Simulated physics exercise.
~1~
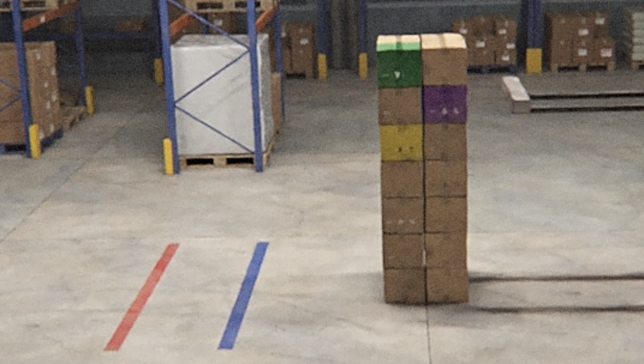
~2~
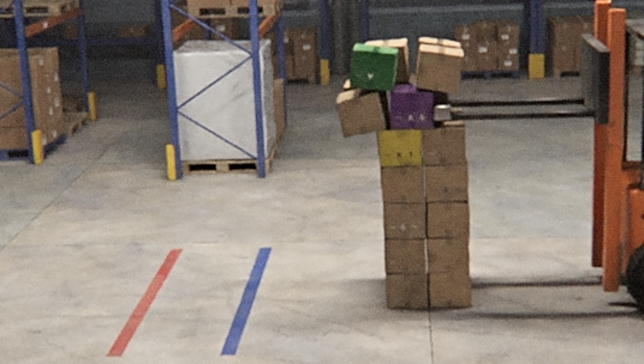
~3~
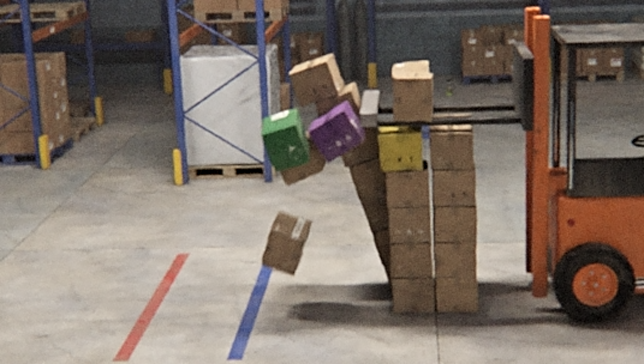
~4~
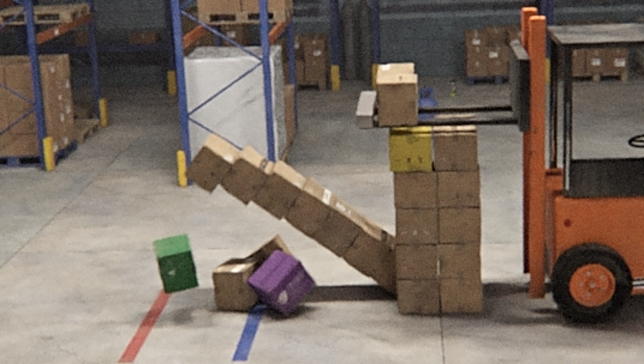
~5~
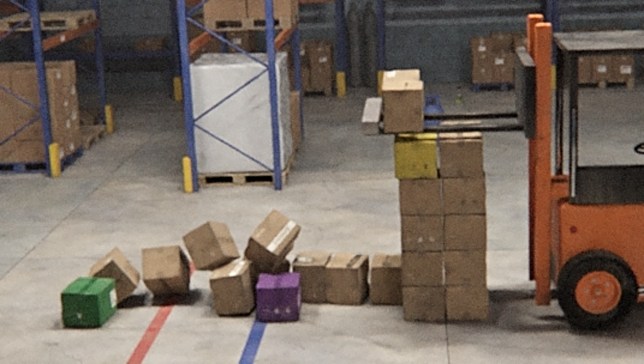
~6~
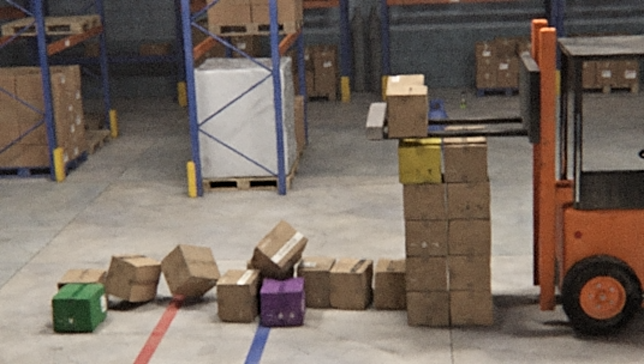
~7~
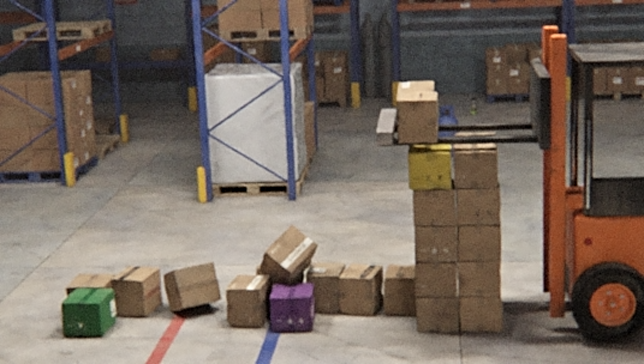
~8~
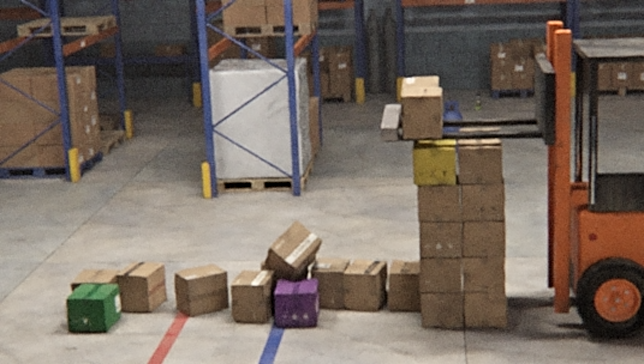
An orange lift truck drives in from the right and pushes a level steel beam into the upper part of a tall, free-standing stack of cartons. The top cartons shift left, and the green and purple ones tip off as the far column begins to lean. That column topples leftward like a falling arm, spilling cartons across the floor toward the blue and red stripes. The green carton lands farthest left, beyond both stripes, while the purple one settles by the blue stripe. The near column stays upright with the yellow carton near its top, and the truck stands still beside it.
